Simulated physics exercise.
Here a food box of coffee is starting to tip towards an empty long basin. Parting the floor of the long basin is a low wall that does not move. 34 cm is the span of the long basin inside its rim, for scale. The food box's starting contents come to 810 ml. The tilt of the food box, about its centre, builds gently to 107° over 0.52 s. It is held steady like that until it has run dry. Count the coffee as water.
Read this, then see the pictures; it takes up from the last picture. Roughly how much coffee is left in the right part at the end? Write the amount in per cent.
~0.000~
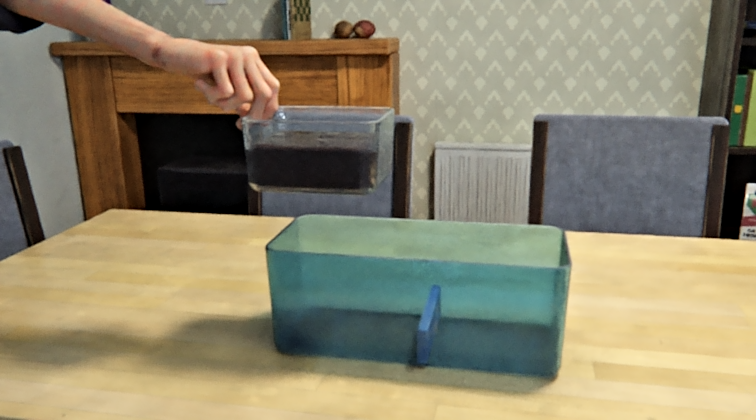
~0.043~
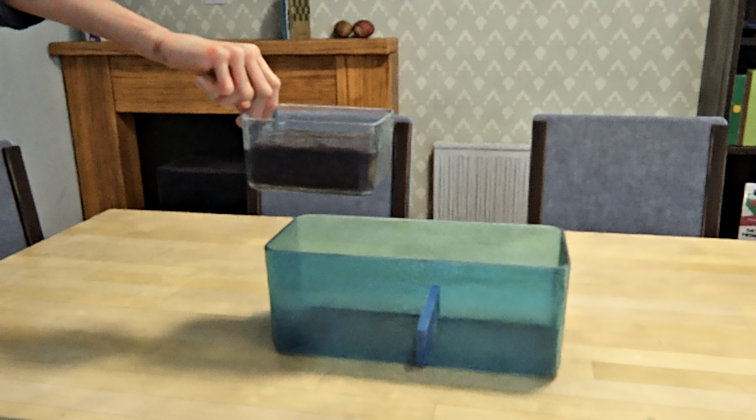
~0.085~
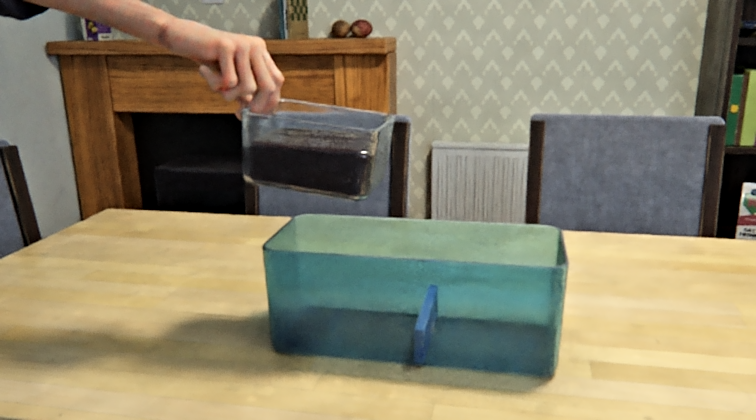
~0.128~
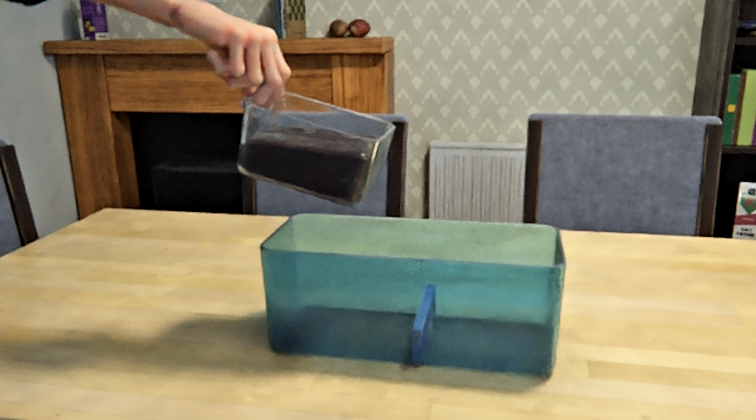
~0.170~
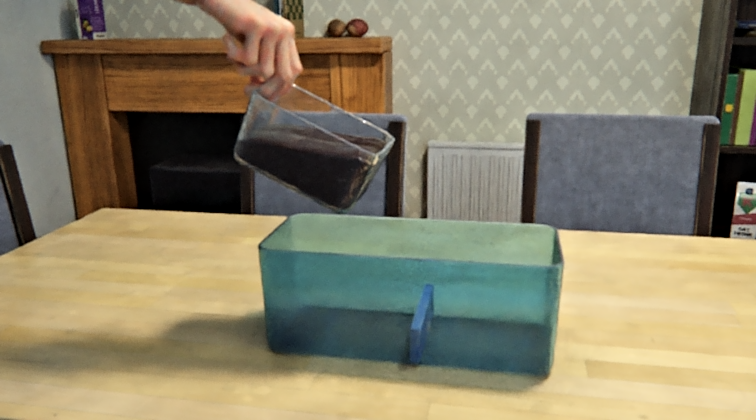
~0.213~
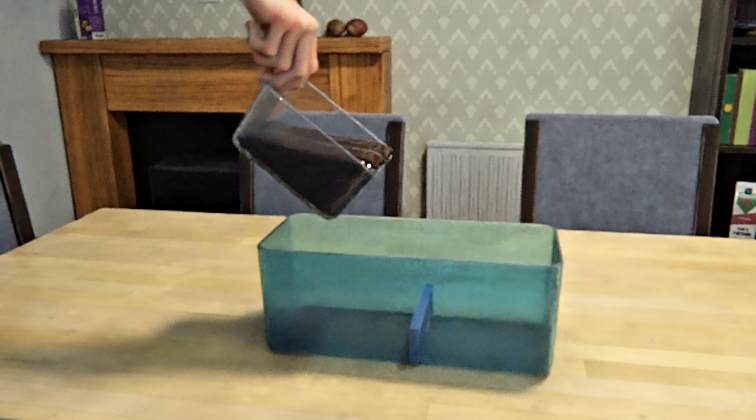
Roughly 30 per cent is left in the right part.
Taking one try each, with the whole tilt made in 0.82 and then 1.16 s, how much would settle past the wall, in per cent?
Near 45 in a hundred on the first go and near 55 in a hundred on the second.
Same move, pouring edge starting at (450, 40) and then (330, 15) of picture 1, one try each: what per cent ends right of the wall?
Result: 75 per cent, then 15 per cent.
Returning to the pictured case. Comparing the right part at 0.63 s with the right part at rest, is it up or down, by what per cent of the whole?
Net change: A rise of about 3 %.
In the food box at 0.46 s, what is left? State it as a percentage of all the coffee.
Still held: Roughly 18 % of the total.
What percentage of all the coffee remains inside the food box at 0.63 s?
Close to 2 in a hundred.
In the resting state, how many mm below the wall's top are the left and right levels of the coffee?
Left about 20 mm, right about 30 mm.
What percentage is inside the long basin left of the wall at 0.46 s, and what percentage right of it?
I'd say some 40 on the left and some 16 on the right.
By 0.46 s the tilt is 103° and 18 per cent is still to pour, 39 is left of the wall and 17 right of it.
By 0.63 s the tilt is 107° and 2 per cent is still to pour, 65 is left of the wall and 27 right of it.
By 0.82 s the tilt is 107° and 0 per cent is still to pour, 62 is left of the wall and 30 right of it.
By 1.02 s the tilt is 107° and 0 per cent is still to pour, 63 is left of the wall and 30 right of it.
At rest 63 per cent lies left of the wall, 30 right of it and 7 outside.
